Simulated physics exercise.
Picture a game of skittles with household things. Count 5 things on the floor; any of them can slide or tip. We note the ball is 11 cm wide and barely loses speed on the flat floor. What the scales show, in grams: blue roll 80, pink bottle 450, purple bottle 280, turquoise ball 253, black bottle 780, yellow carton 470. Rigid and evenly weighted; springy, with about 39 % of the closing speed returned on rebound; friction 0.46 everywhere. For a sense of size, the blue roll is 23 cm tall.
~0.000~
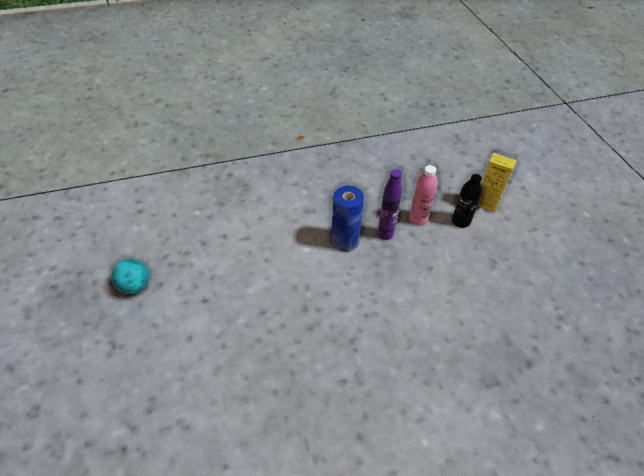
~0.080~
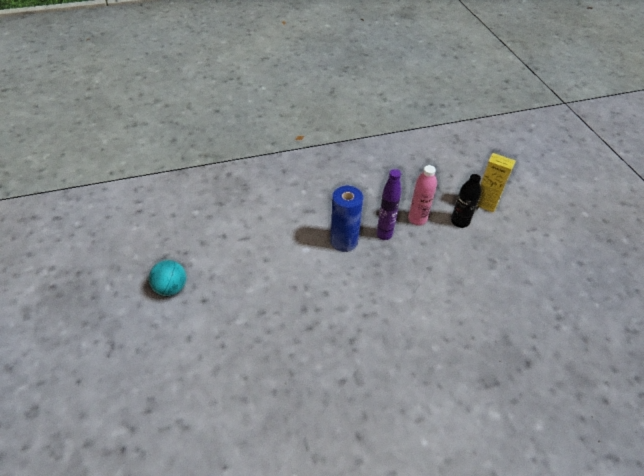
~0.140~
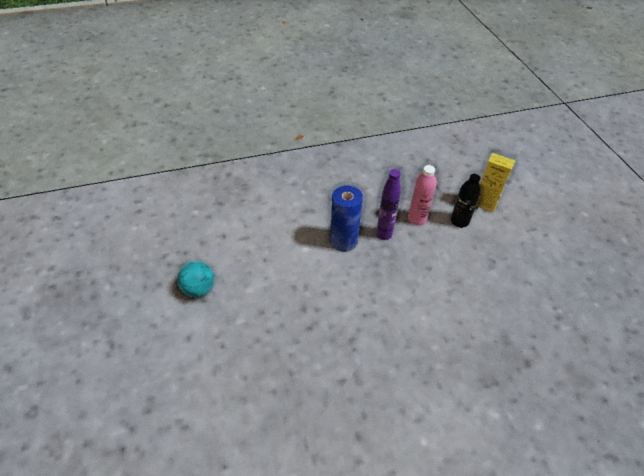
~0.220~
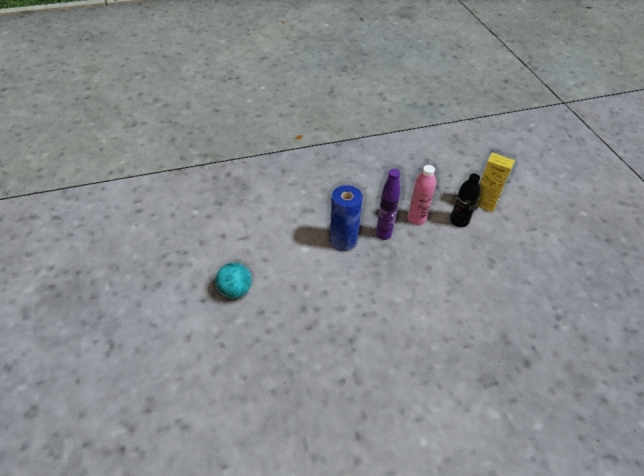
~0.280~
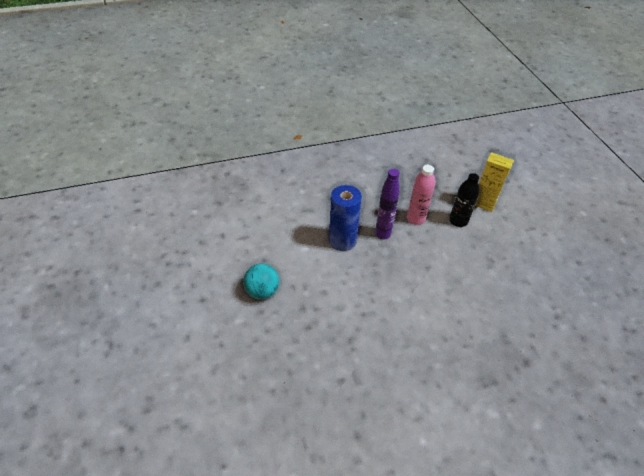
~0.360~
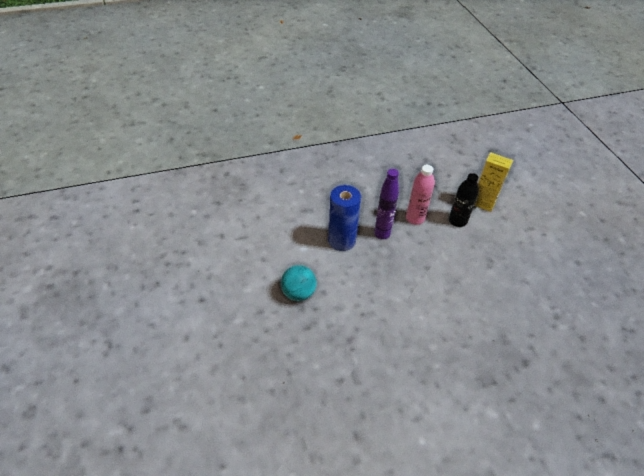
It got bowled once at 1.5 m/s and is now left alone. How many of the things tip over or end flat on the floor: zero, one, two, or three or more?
Zero.
Around 0.66 s, ball 99 cm along; turquoise ball near (441, 289).
Around 1.06 s, ball 159 cm along; turquoise ball near (629, 297).
Around 1.36 s, things are still on the move.
Finally (1.6 s), all 5 still in place (within 8 cm). Final places as that camera would see them, blue roll near (344, 219), pink bottle near (421, 195).
